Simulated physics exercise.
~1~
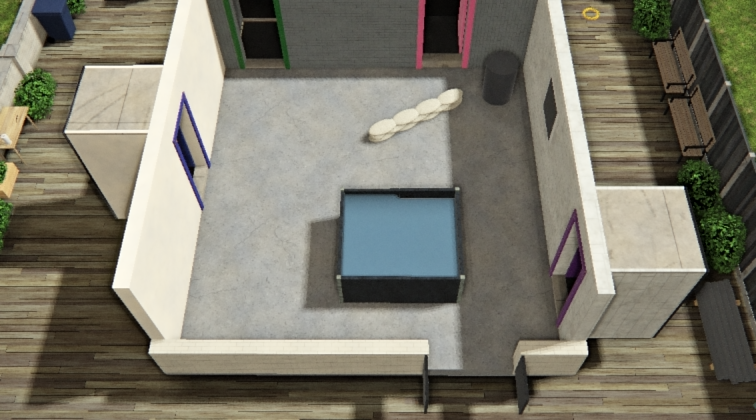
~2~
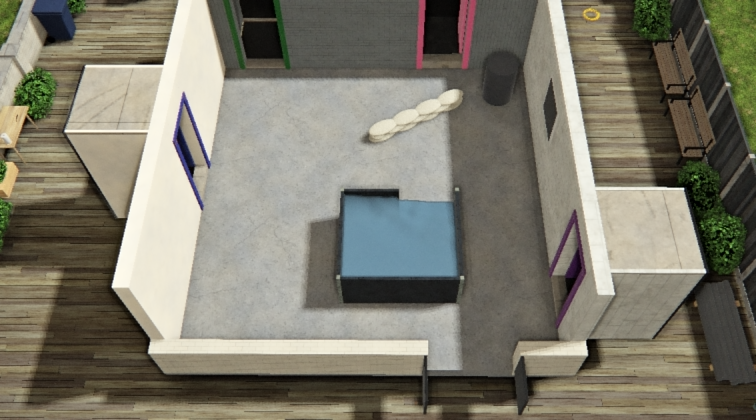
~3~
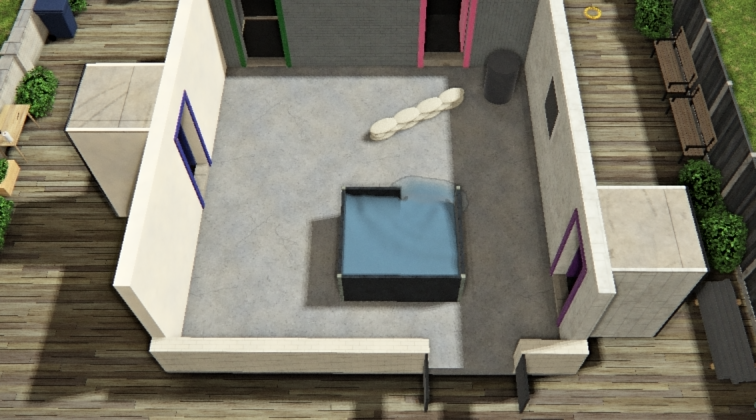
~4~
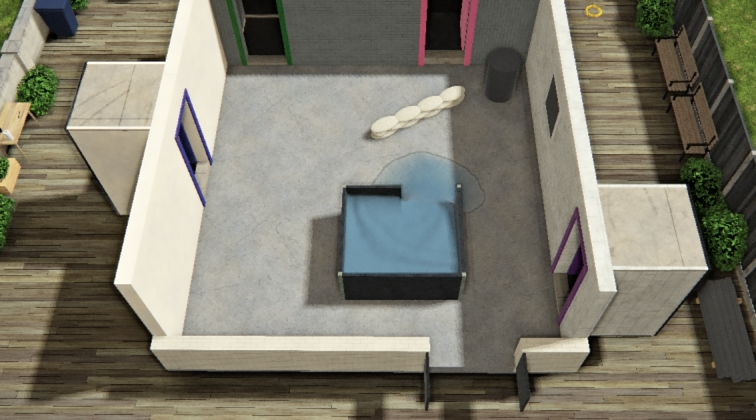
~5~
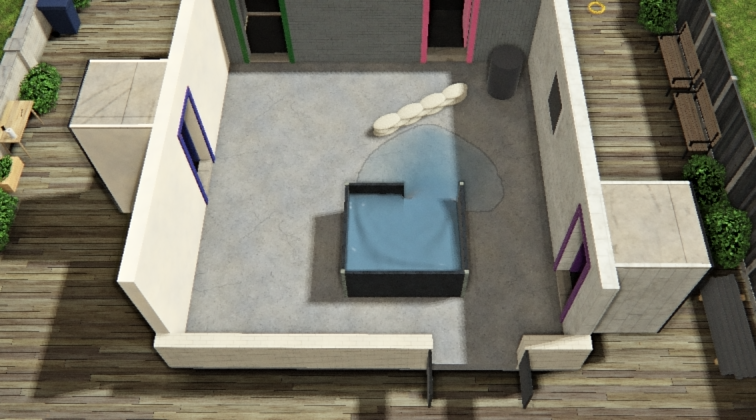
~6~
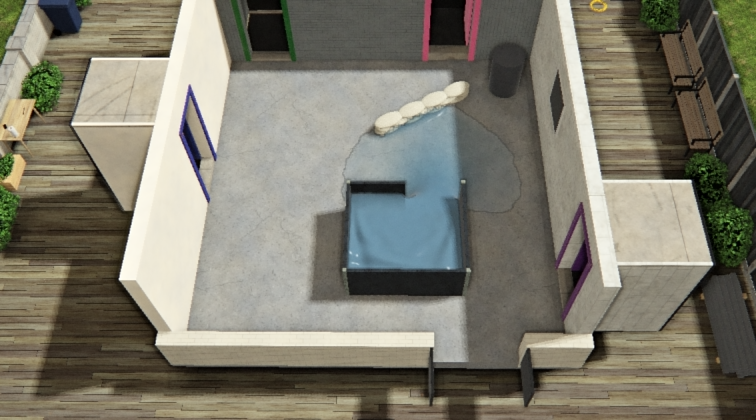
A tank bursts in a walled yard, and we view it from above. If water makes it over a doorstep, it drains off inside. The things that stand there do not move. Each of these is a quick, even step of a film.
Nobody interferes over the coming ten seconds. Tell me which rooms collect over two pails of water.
In the end the purple door is going to let through no more than allowed; the pink door is going to let through no more than allowed; the green door is going to let through more than allowed; the blue door is going to let through no more than allowed.
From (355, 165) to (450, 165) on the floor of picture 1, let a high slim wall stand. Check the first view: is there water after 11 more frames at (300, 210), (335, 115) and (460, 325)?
Taking the points in order, they are inundated, high and dry and high and dry.
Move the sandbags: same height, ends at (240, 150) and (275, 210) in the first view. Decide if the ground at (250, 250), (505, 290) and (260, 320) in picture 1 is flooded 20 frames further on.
The three points come out untouched, untouched and untouched.
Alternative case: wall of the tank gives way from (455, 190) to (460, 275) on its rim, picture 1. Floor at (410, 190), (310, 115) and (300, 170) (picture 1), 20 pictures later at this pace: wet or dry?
Sequence: Spared / spared / spared.
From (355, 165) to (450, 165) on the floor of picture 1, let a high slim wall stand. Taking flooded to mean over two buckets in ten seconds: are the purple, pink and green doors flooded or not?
Door by door, purple comes in under, pink comes in under, green comes in over.
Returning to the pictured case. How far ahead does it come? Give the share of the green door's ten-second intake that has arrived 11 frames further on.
I make it 0 per cent.
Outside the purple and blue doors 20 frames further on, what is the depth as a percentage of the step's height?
Roughly 0 % and 10 %, respectively.
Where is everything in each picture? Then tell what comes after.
The first frame shows the water tank at (400, 234) is whole and still.
In the second frame, the front is at a hidden place, out from the gap on the water tank's far side.
In the third frame, the front is at (404, 181), out from the gap on the water tank's far side.
In the fourth frame, the front is at (416, 155), out from the gap on the water tank's far side.
In the fifth frame, water pours out on the water tank's far side and has run to (432, 127).
In the sixth frame, water pours out on the water tank's far side and has run to (450, 108).
A moment on, water covers 25 % of the floor; the purple door not reached, the pink door not reached, the green door not reached, the blue door not reached.
Next, water covers 35 % of the floor; the purple door not reached, the pink door wet at the sill, nothing in, the green door wet at the sill, nothing in, the blue door not reached.
Then, water covers 50 % of the floor; the purple door not reached, the pink door under two buckets in, the green door under two buckets in, the blue door not reached.
Later, water covers 75 % of the floor; the purple door wet at the sill, nothing in, the pink door under two buckets in, the green door under two buckets in, the blue door wet at the sill, nothing in.
In the end, water covers 95 % of the floor; the purple door under two buckets in, the pink door under two buckets in, the green door over two buckets in, the blue door under two buckets in.
